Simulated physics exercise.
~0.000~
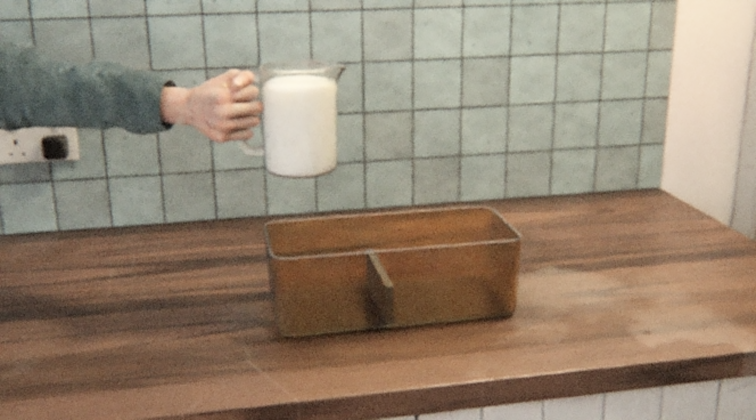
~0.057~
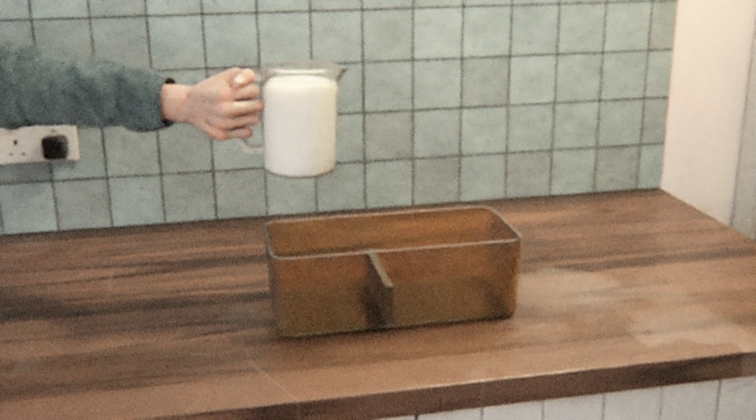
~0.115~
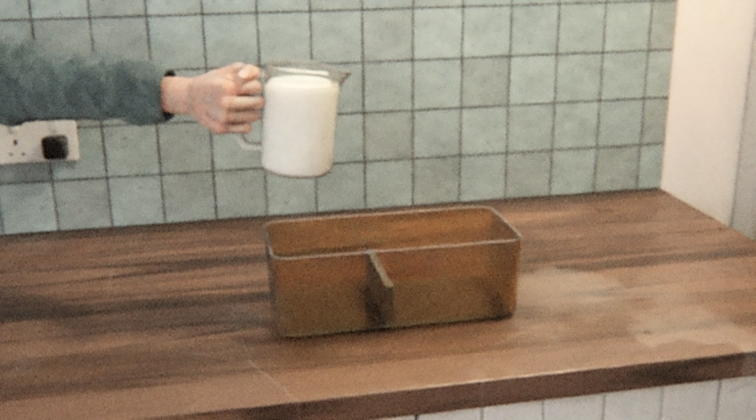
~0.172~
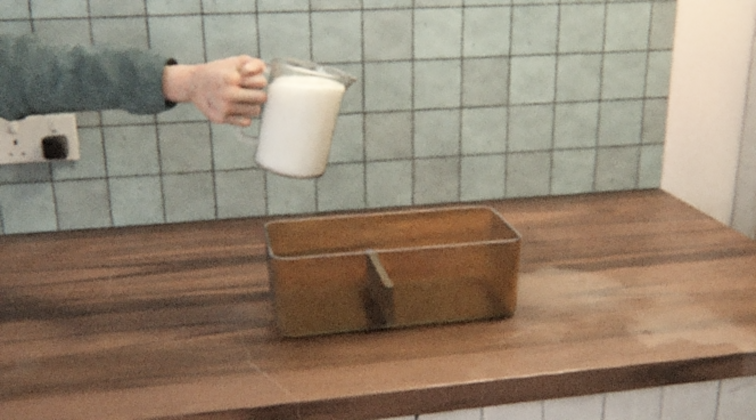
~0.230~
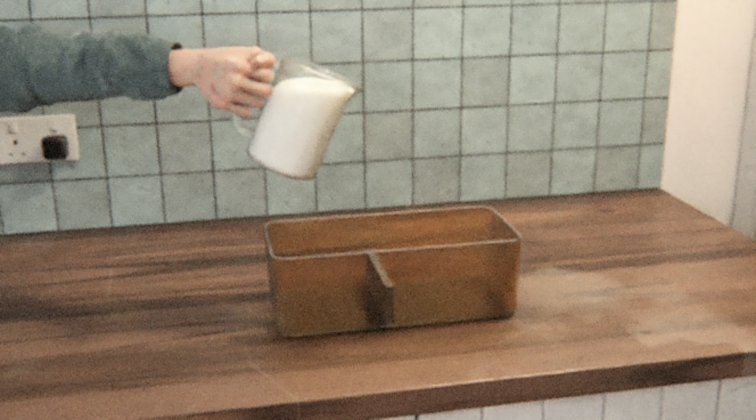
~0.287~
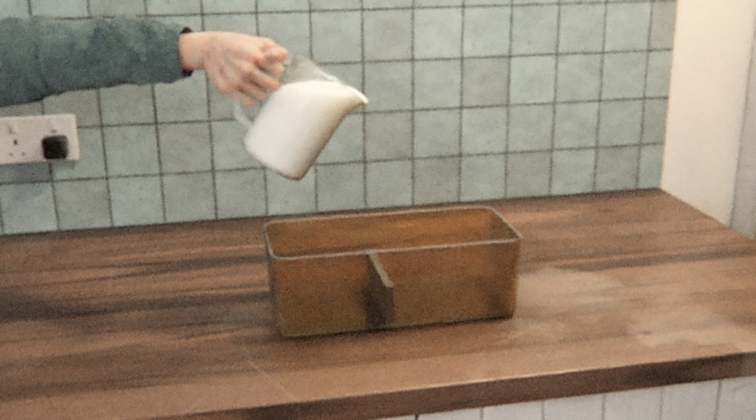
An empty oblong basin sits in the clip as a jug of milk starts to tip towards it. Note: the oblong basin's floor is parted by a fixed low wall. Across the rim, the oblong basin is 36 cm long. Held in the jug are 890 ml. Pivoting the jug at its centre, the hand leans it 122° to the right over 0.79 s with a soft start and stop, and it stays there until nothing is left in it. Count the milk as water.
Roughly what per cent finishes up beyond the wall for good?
Roughly 82 per cent.
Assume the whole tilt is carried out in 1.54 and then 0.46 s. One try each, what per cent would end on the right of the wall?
In order, 90 and 75 per cent.
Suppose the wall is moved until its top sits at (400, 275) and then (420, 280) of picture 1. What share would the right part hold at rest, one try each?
Roughly 50 per cent, then 20 per cent.
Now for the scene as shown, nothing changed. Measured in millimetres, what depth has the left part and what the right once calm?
Left 6 mm, right 26 mm.
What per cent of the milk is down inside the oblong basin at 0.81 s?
The fraction sits near 74 in a hundred.
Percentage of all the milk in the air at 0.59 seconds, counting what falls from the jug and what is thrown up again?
26 %.
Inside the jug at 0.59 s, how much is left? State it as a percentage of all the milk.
Some 60 % of it is still there.
Then, 0.59 s in, the tilt is 103° and 59 per cent is still to pour, 0 is left of the wall and 15 right of it.
Then, 0.81 s in, the tilt is 122° and 9 per cent is still to pour, 6 is left of the wall and 68 right of it.
Then, 1.04 s in, the tilt is 122° and 0 per cent is still to pour, 15 is left of the wall and 82 right of it.
Then, 1.29 s in, the tilt is 122° and 0 per cent is still to pour, 15 is left of the wall and 83 right of it.
Finally, 15 per cent lies left of the wall, 82 right of it and 2 outside.
